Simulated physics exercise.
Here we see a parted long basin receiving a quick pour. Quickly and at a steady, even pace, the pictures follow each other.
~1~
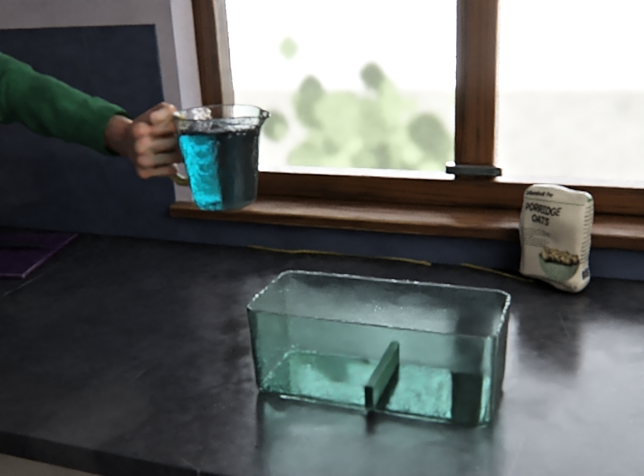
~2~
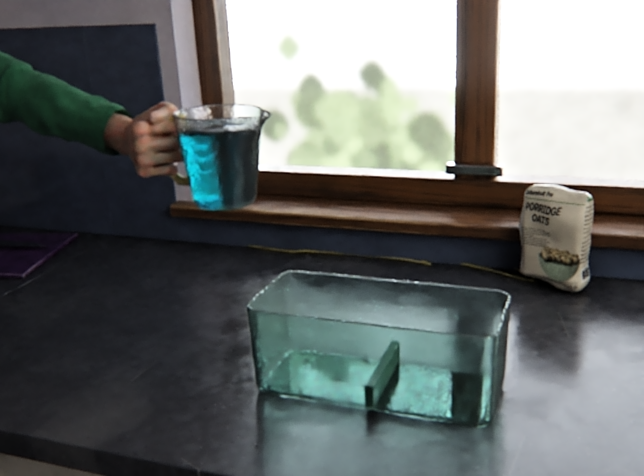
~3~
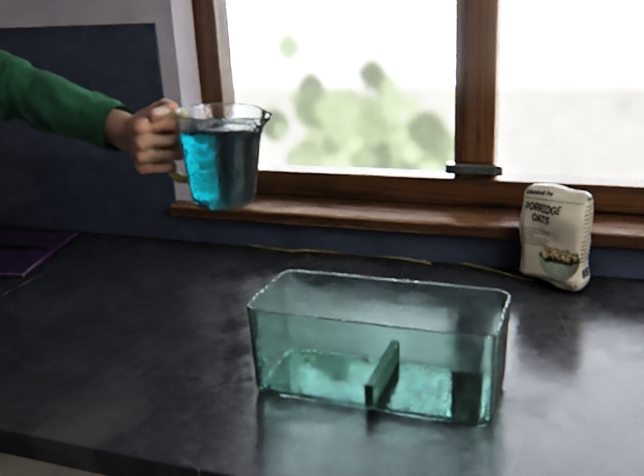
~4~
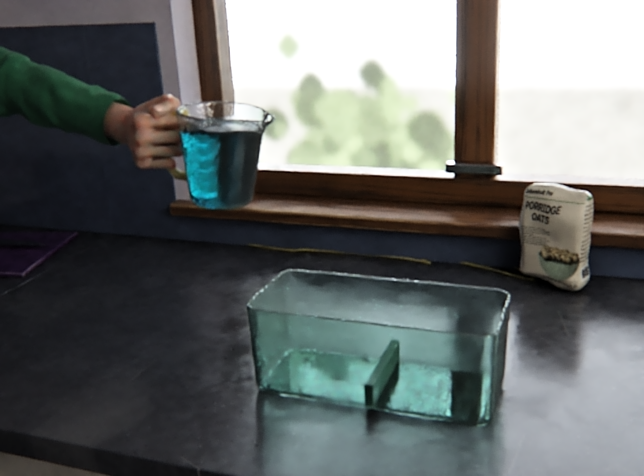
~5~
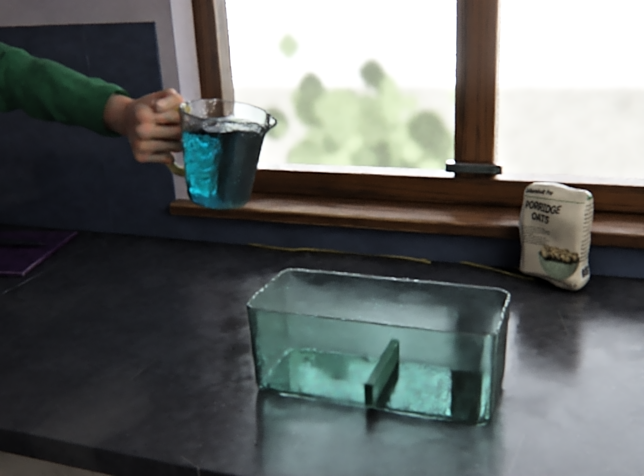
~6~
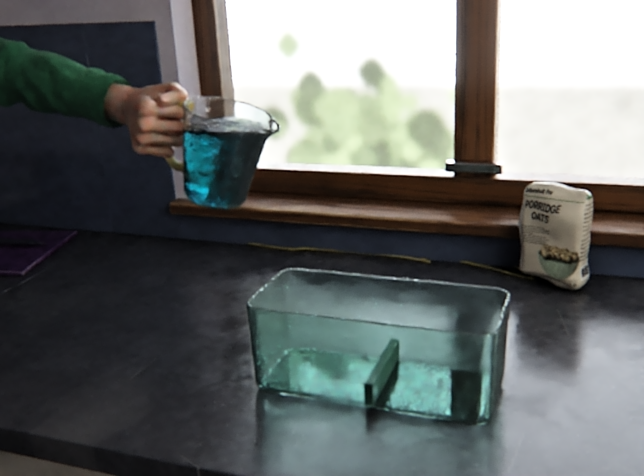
We see a hand in a green sleeve holding a glass jug of blue liquid above and left of a clear, divided basin on a dark counter; the jug shifts slightly right and gradually tilts rightward, while the basin stays still.
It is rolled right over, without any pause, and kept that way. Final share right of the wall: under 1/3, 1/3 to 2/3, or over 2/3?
Honestly, the portion right of the wall stays beneath a third.
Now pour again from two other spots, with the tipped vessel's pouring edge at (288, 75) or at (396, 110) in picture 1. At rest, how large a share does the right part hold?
20 and 70 in a hundred.
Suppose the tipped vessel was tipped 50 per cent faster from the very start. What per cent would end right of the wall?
I'd say close to 20 per cent.
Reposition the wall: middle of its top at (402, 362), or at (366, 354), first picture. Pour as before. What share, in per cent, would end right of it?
First try close to 15 percent, second try close to 10 percent.
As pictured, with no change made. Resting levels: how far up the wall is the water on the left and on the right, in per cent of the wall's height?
It settles around 80 on the left side and around 20 on the right side.
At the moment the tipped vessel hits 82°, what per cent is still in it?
Roughly 65 percent.
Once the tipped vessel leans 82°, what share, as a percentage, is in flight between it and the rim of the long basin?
Something close to 30 percent of it.
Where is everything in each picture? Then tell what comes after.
Tilt 0°; pouring edge (269, 114); surface from (186, 125) to (258, 126); the long basin's rim runs from (265, 290) to (504, 315); the wall's top is at (383, 363), in the first frame.
Tilt 1°; pouring edge (270, 115); surface from (187, 124) to (259, 127), in the second frame.
Tilt 3°; pouring edge (271, 116); surface from (187, 123) to (259, 127), in the third frame.
Tilt 6°; pouring edge (274, 119); surface from (190, 122) to (261, 128), in the fourth frame.
Tilt 10°; pouring edge (277, 124); surface from (191, 122) to (265, 128), in the fifth frame.
Tilt 16°; pouring edge (280, 130); surface from (193, 124) to (270, 128), in the sixth frame.
A moment on, the tilt is 82° and 63 per cent is still to pour, 8 is left of the wall and 0 right of it.
Next, the tilt is 114° and 8 per cent is still to pour, 68 is left of the wall and 3 right of it.
Then the tilt is 116° and 0 per cent is still to pour, 81 is left of the wall and 16 right of it.
Later the tilt is 116° and 0 per cent is still to pour, 79 is left of the wall and 18 right of it.
In the end 79 per cent lies left of the wall, 18 right of it and 3 outside.
